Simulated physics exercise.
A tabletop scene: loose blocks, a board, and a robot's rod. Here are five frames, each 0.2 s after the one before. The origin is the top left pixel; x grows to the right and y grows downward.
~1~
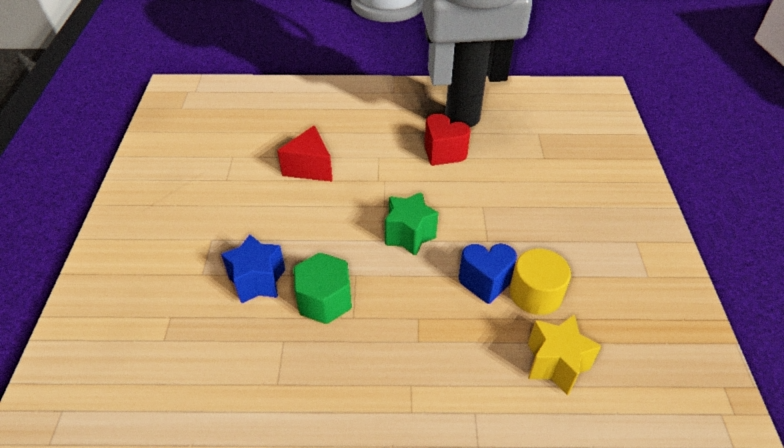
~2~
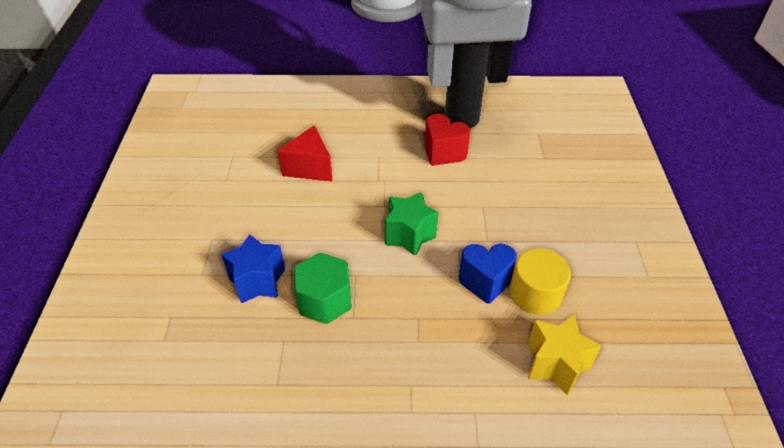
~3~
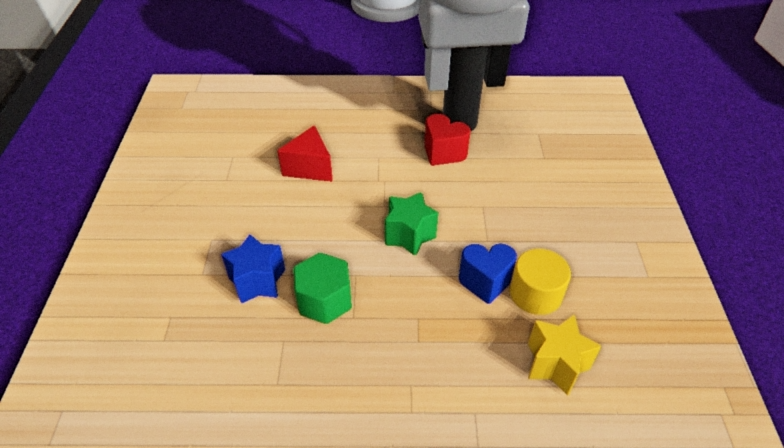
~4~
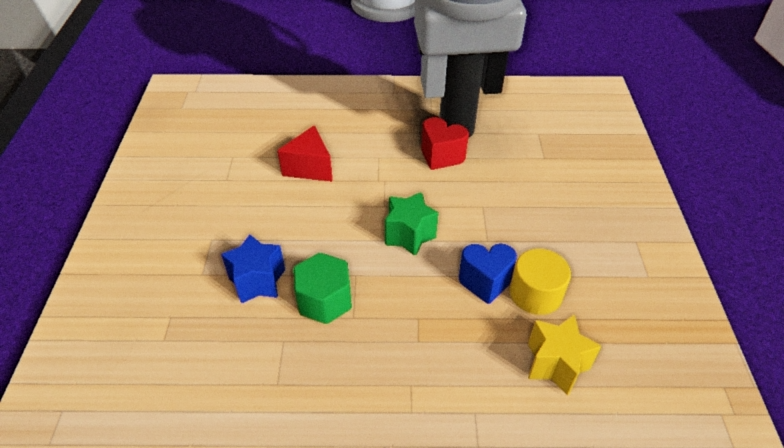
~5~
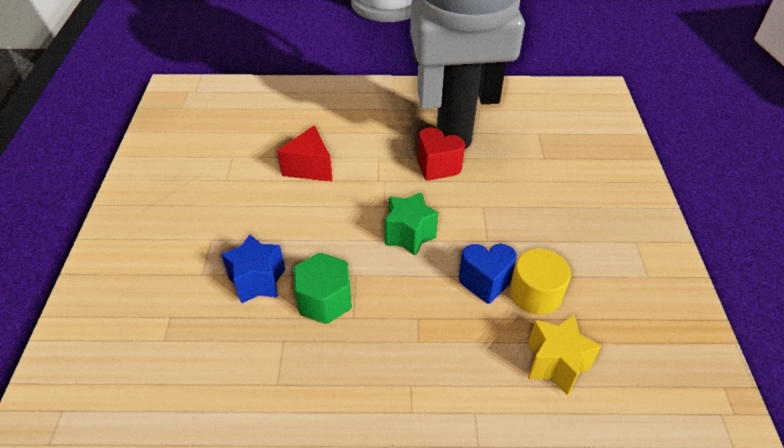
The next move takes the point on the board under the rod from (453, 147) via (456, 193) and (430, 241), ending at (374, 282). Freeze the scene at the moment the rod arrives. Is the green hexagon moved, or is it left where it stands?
By the last moment of the path, the green hexagon has stayed put.
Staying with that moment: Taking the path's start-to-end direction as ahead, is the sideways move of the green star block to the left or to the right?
That's a shift to the right.
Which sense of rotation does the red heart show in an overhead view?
My prediction: CW.
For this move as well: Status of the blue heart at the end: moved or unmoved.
It is not moved.
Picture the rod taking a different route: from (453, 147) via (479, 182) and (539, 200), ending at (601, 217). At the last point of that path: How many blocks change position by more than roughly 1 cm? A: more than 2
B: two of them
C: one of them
My pick is C.
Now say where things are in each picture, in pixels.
In the first picture, rod tip at (463, 118); block tops, green hexagon at (321, 275); green star block at (410, 209); red heart at (446, 127); blue heart at (490, 257).
In the second picture, rod at (462, 119); blocks unchanged.
In the third picture, rod at (460, 123); blocks unchanged.
In the fourth picture, rod at (456, 130); red heart at (444, 130).
In the fifth picture, rod at (454, 140); green hexagon at (321, 275); green star block at (410, 209); red heart at (440, 141); blue heart at (490, 257).
The first path, step by step. One third of the way, rod at (457, 186); red heart at (422, 168), turned 55° clockwise.
Two thirds of the way, rod at (431, 234); green star block at (390, 219), turned 25° clockwise; red heart at (418, 172), turned 80° clockwise.
At the end, rod at (374, 274); green hexagon in place; green star block at (353, 227), turned 85° clockwise; red heart at (418, 172), turned 80° clockwise; blue heart in place.
